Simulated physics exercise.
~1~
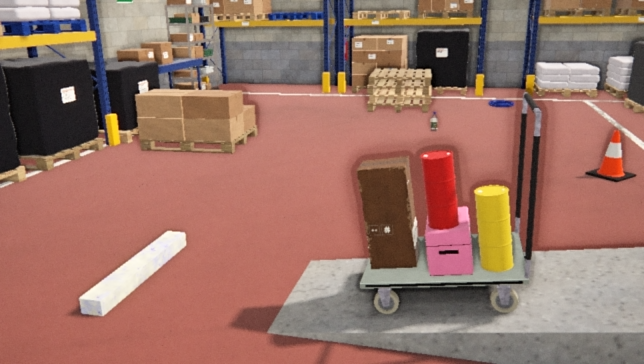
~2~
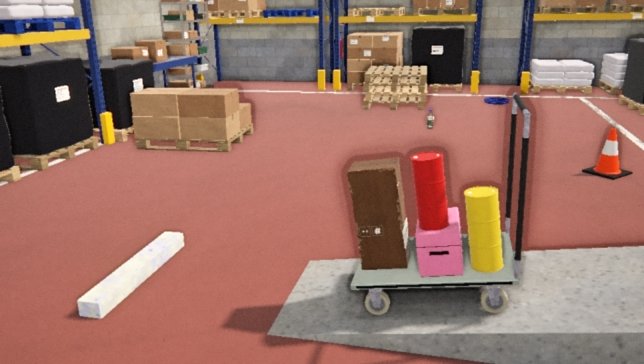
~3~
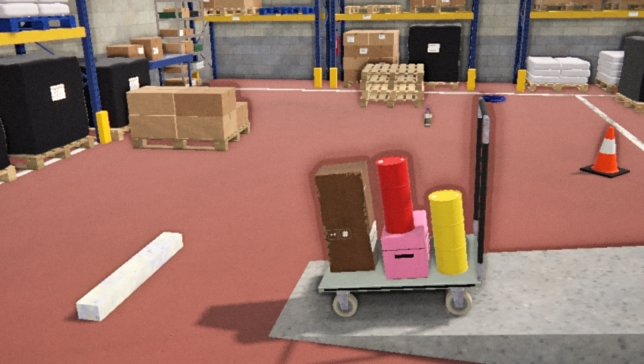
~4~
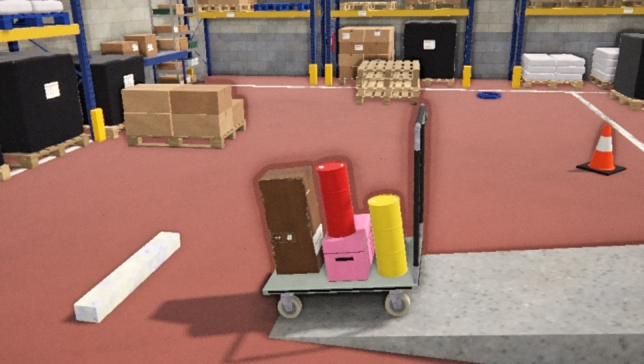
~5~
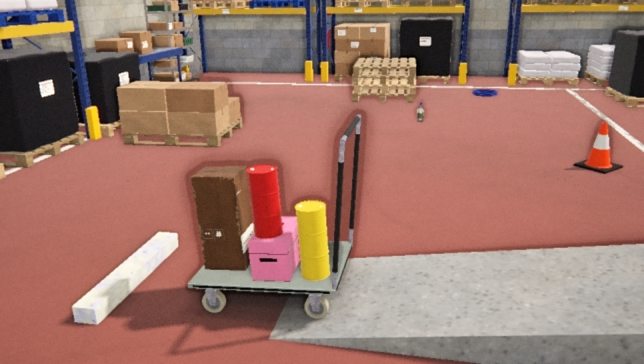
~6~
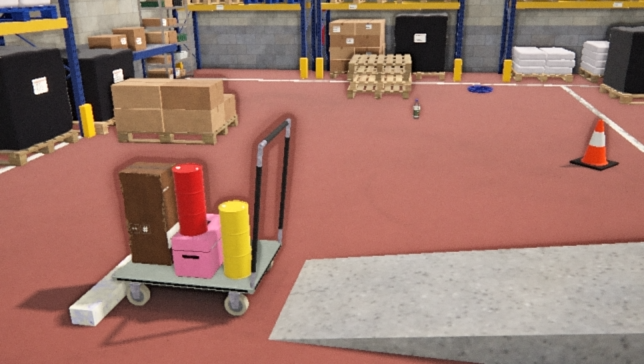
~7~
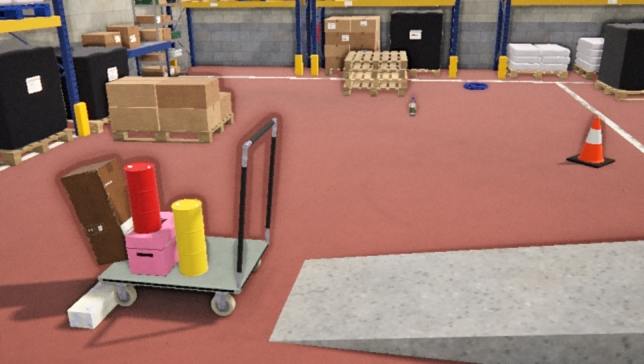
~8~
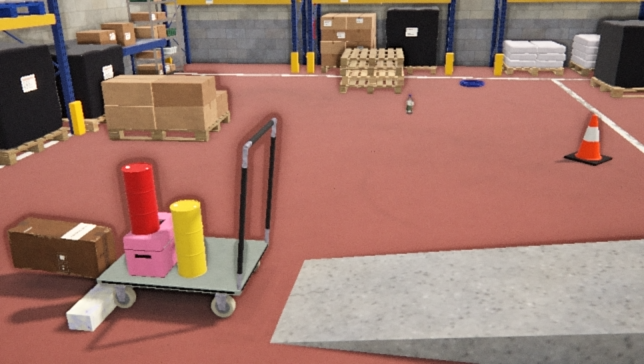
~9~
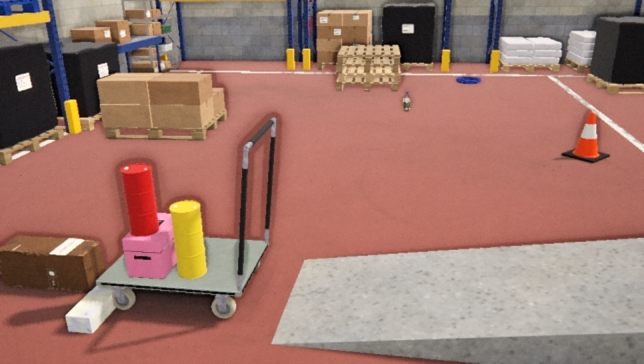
Warehouse floor with a loaded trolley rolling left off a ramp into a kerb, the brown box toppling off, the rest staying aboard.
